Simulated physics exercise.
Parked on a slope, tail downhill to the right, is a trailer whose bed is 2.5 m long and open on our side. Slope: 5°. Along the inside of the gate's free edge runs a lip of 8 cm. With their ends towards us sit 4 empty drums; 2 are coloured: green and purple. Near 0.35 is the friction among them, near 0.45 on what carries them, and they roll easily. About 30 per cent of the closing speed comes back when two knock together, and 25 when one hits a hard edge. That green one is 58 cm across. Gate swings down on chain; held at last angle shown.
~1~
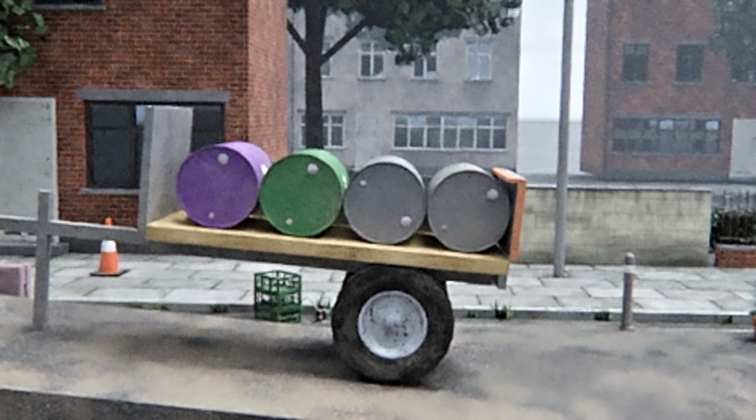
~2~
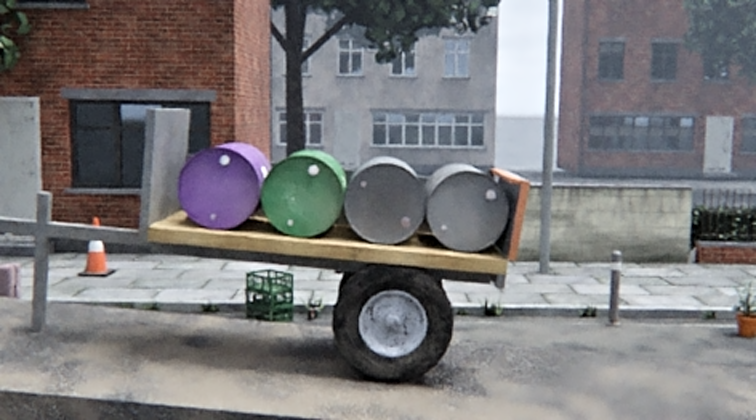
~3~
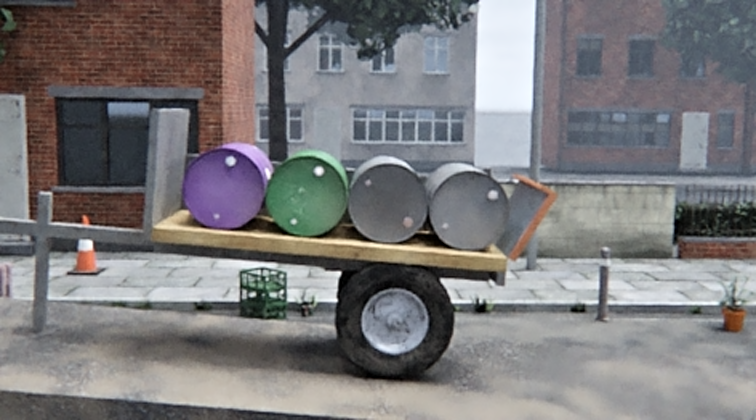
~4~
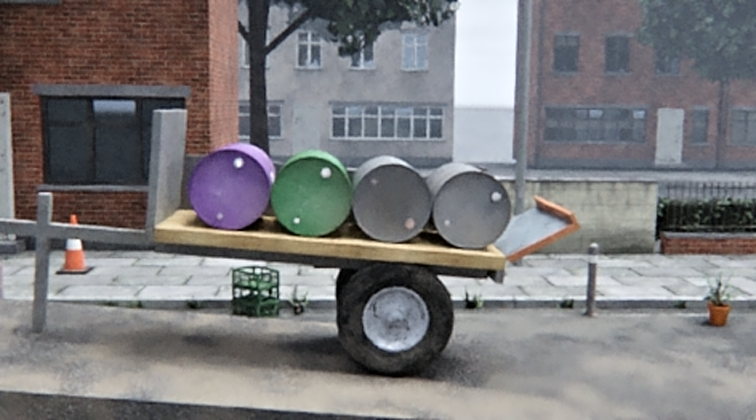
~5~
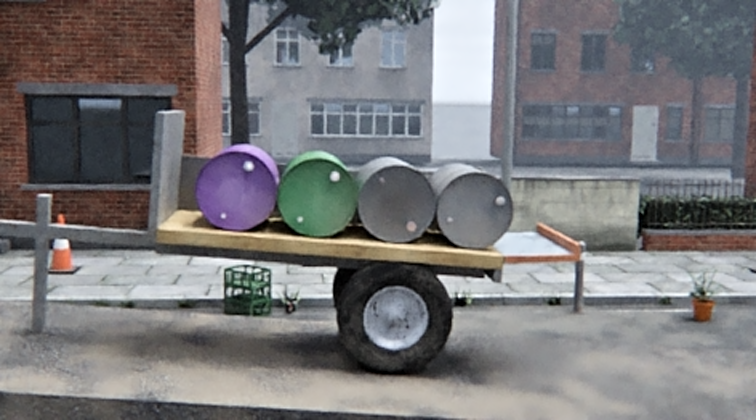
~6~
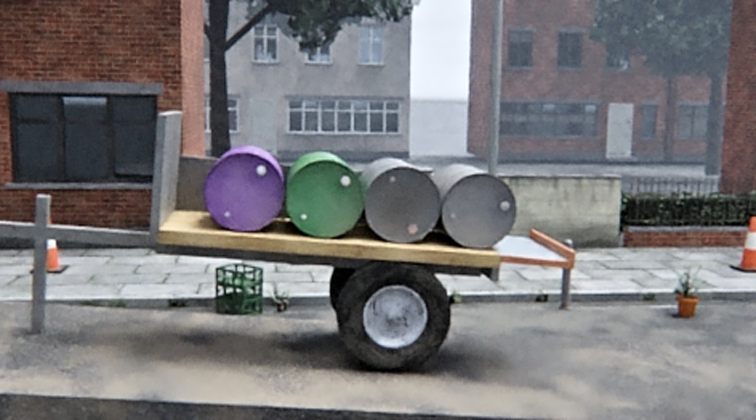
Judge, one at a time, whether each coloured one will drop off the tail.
As I see it, green: It doesn't clear the tailgate; purple: It doesn't clear the tailgate.
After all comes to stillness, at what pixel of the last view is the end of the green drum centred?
It ends up close to (406, 205).
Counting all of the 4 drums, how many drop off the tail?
Tally: 0.
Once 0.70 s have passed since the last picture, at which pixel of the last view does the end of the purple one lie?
Near (283, 195).
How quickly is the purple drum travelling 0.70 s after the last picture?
Roughly 0.5 m/s.
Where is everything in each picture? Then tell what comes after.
The first frame shows green (301, 195), purple (218, 187); gate 85° above level, tip at (522, 182); 4 of the 4 make up the bottom layer on the bed.
The second frame shows green (302, 196), purple (219, 188); gate 82° above level, tip at (525, 183).
The third frame shows green (307, 196), purple (224, 189); gate 59° above level, tip at (553, 195).
The fourth frame shows green (312, 196), purple (230, 189); gate 27° above level, tip at (576, 226).
The fifth frame shows green (318, 198), purple (236, 191); gate 1° above level, tip at (577, 258).
The sixth frame shows green (325, 199), purple (244, 192); gate 6° below level, tip at (571, 265).
Another 0.7 s on from the last picture, green is on the bed, 105 cm short of the hinge, rolling right; purple is on the bed, 165 cm short of the hinge, rolling right; 0 of 4 are out.
In the end (1.5 s after the last picture), green is on the bed, 75 cm short of the hinge; purple is on the bed, 130 cm short of the hinge; 0 of 4 are out.
